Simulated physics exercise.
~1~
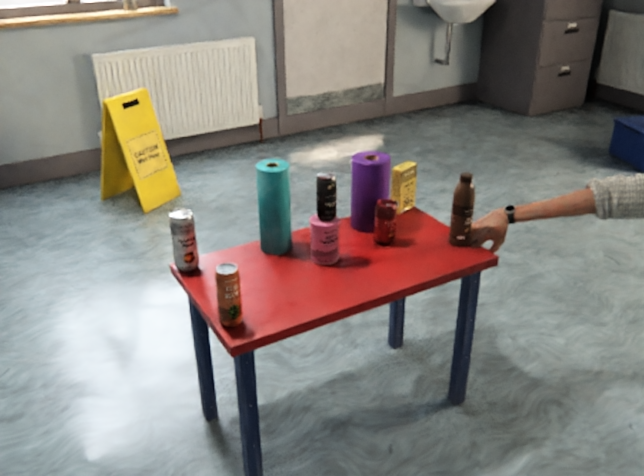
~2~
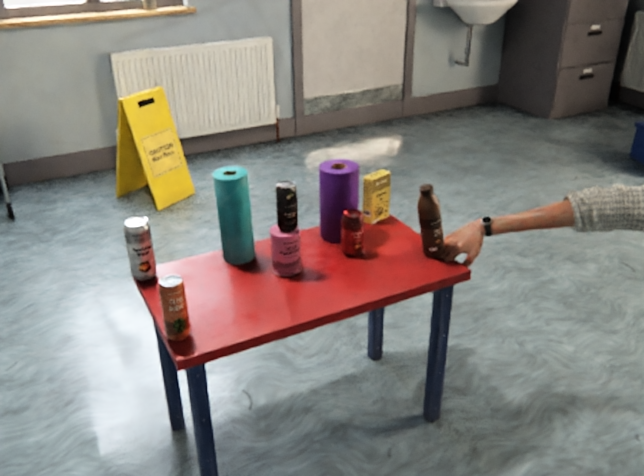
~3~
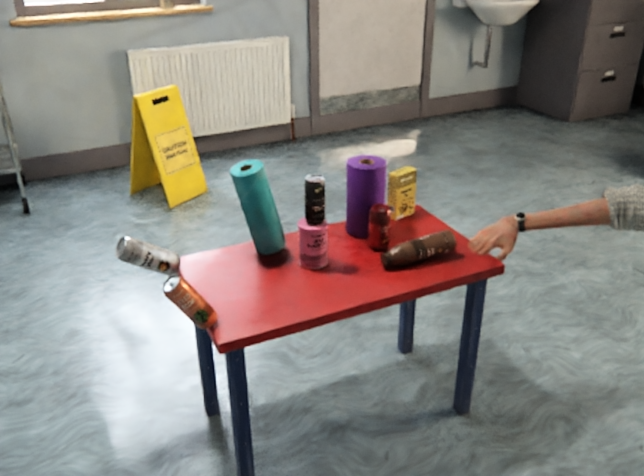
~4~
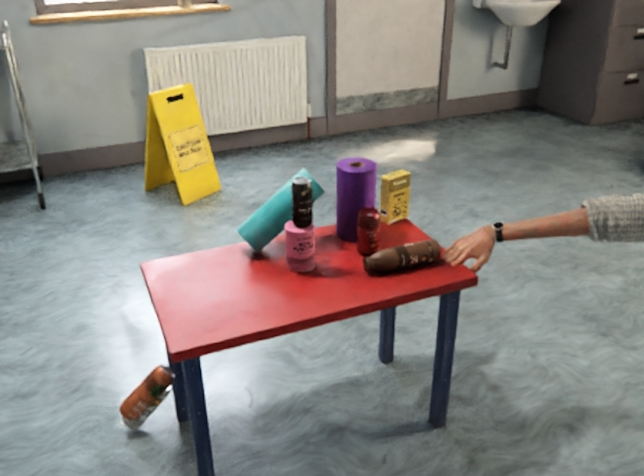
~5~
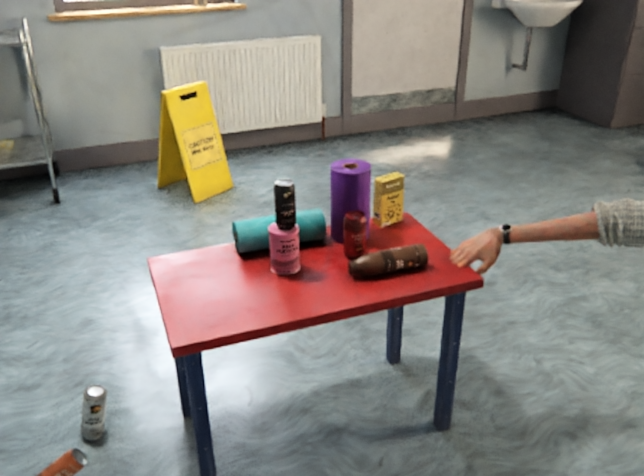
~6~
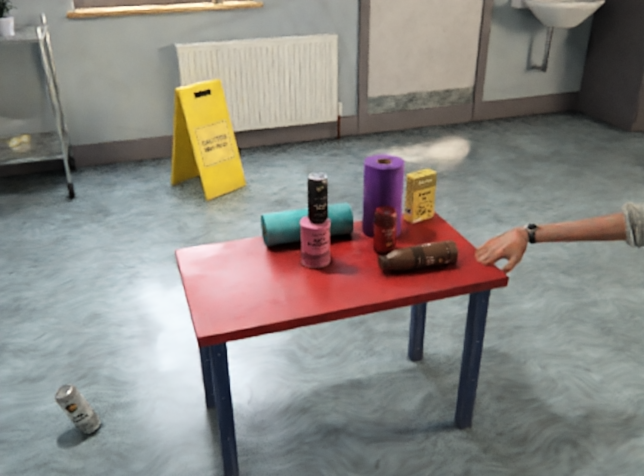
In a room, a hand jolts a red table, toppling items and dropping two cans.
